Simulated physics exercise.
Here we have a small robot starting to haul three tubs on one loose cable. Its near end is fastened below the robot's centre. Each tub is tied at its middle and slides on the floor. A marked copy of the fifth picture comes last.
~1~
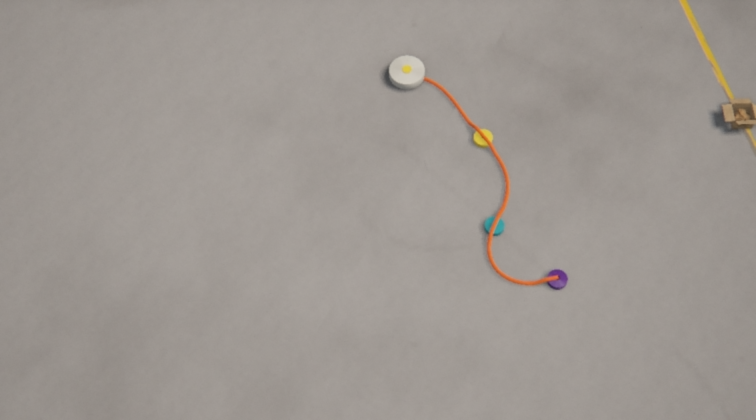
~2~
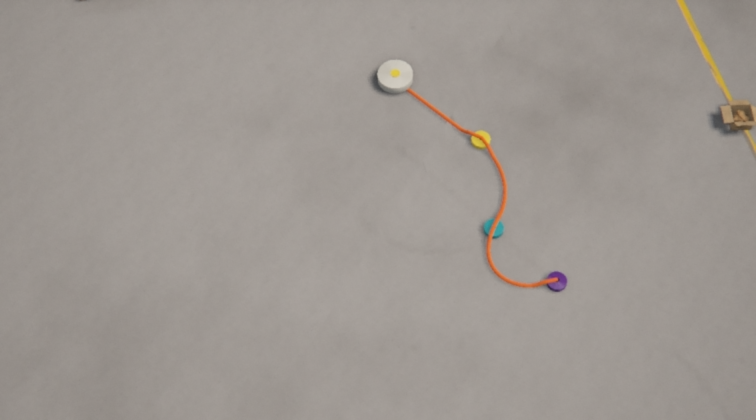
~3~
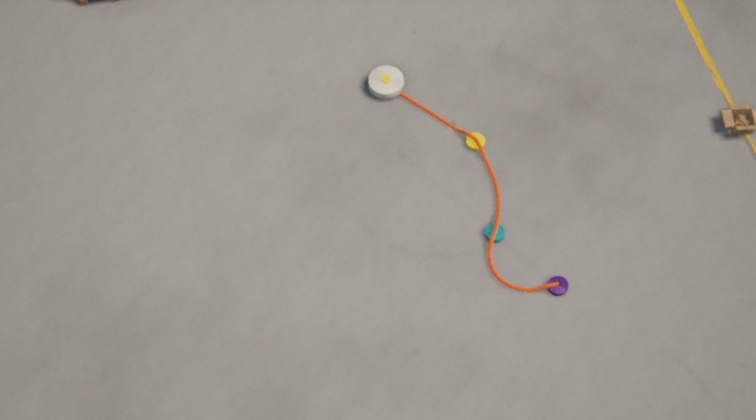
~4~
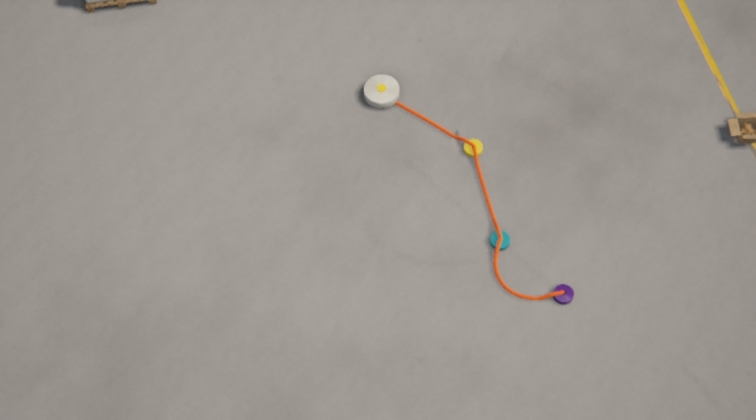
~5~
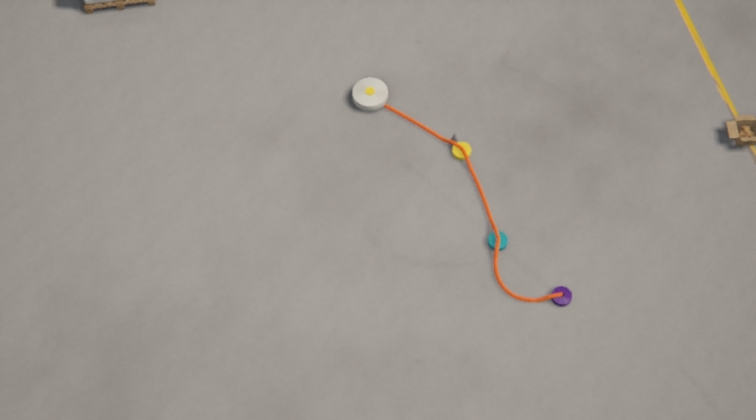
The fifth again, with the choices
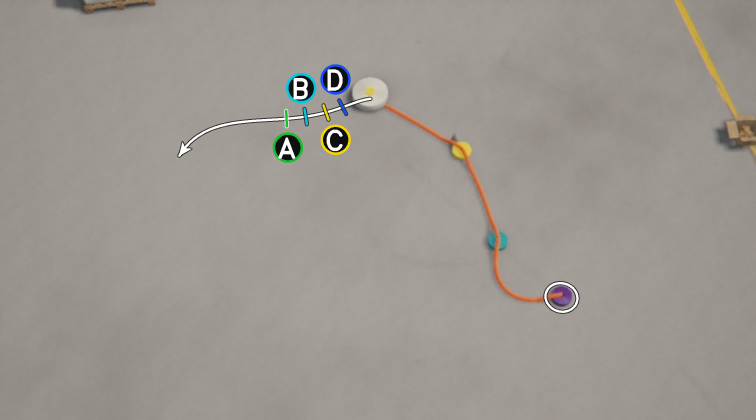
A small round white robot slid a short way left and slightly down the grey floor, drawing its orange cable straight to the yellow tub, which then shifted a little left while the turquoise and purple tubs barely moved.
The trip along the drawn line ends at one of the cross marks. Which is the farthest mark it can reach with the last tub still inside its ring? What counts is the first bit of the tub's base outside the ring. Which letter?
The farthest safe stop is B.
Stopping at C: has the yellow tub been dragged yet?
By then, yes.
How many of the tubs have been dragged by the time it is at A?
Three.
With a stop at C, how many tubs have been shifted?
By then, two.
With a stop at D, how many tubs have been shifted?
Two.
On the marked copy, A at (287, 119); B at (306, 117); C at (326, 112); D at (343, 107); the ring at (561, 297); the route from (370, 99) via (267, 120) to (179, 156).
Following B. Soon after the start, robot (348, 101); purple tub (562, 296); turquoise tub (495, 235); yellow tub (444, 151).
Later, robot (326, 109); purple tub (562, 296); turquoise tub (491, 229); yellow tub (426, 152).
In the end, robot (305, 113); purple tub (562, 296); turquoise tub (483, 222); yellow tub (407, 153); the ringed tub at the far end is still in its ring.
As for the rest, A drags the last tub to (555, 289); C is safe but short; D is safe but short.
